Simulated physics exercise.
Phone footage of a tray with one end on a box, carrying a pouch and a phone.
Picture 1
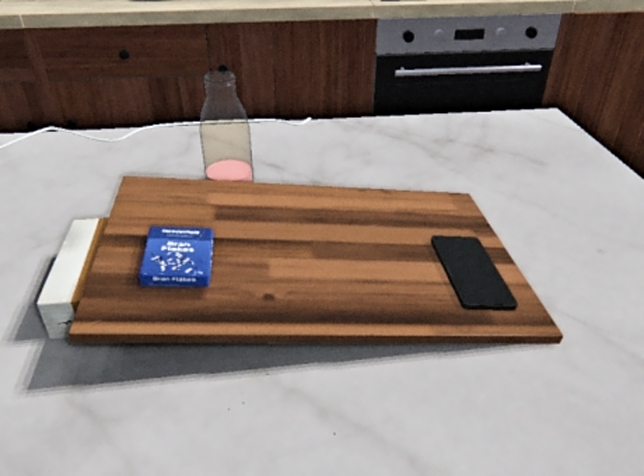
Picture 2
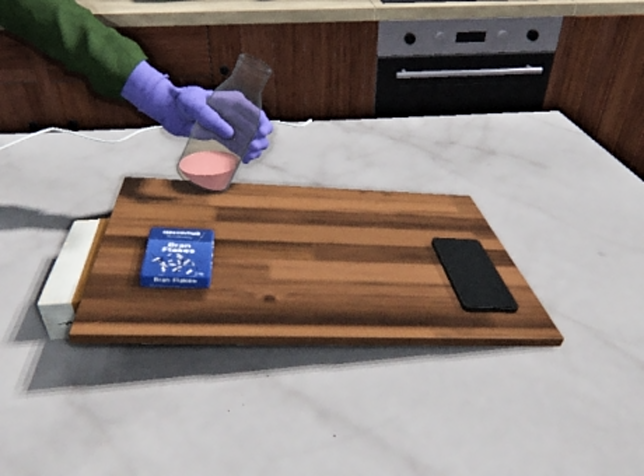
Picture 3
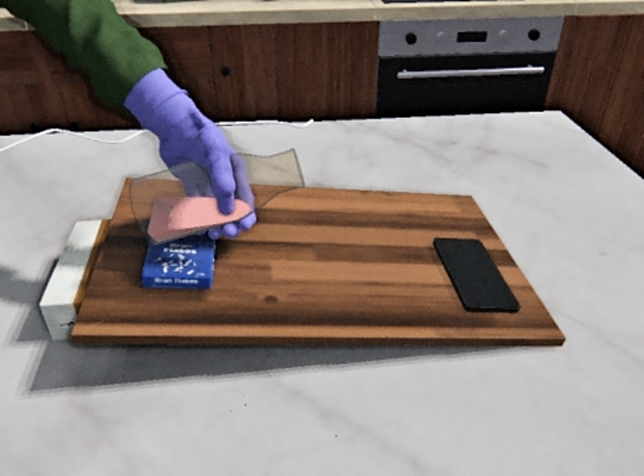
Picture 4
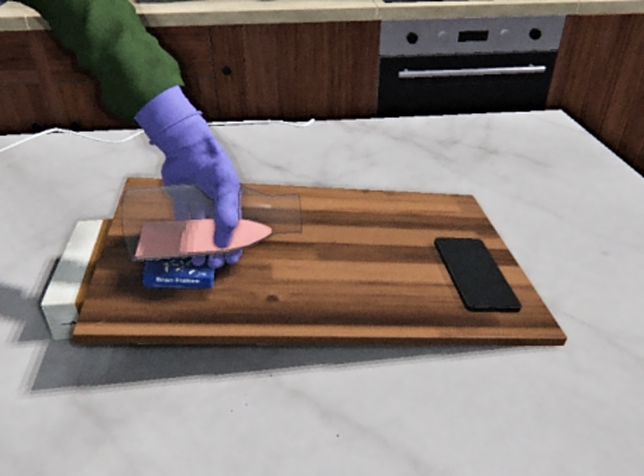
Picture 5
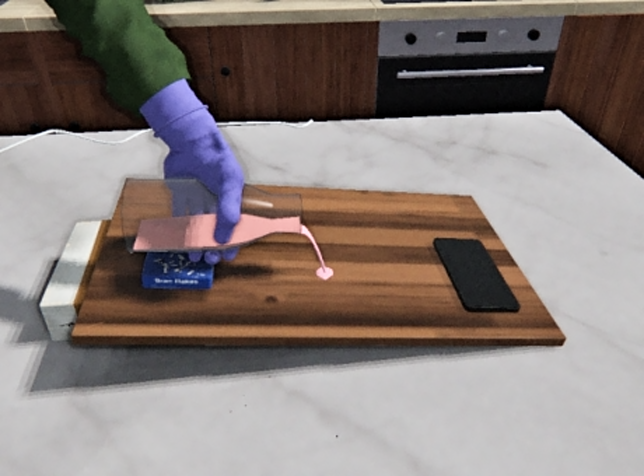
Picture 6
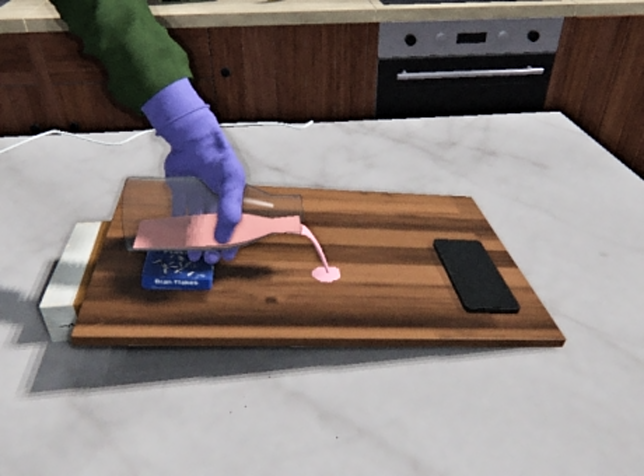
A marble-topped kitchen counter is seen from slightly above, with wooden cabinets and an oven behind. A striped brown wooden board, its left end raised on a white box, slopes down to the right, carrying a blue packet at left and a black phone at right, with a clear bottle of pink liquid behind. A purple-gloved hand lifts the bottle, tilts it over the packet and pours a thin pink stream onto the board's middle.
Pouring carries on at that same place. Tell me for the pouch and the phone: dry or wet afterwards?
On the left the pouch: Dry, on the right the phone: Wet.
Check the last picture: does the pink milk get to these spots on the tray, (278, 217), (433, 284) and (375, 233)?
The opening spot comes out out of the spill, the second in the spill, the closing one out of the spill.
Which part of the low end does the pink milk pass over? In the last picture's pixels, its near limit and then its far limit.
Near point (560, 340), far point (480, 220).
A moment on, it runs down to the right; the pouch is untouched; the phone is reached.
Further on, it runs down to the right and off the end; the pouch is untouched; the phone is reached.
When it is over, it runs down to the right and off the end; the pouch is untouched; the phone is reached.
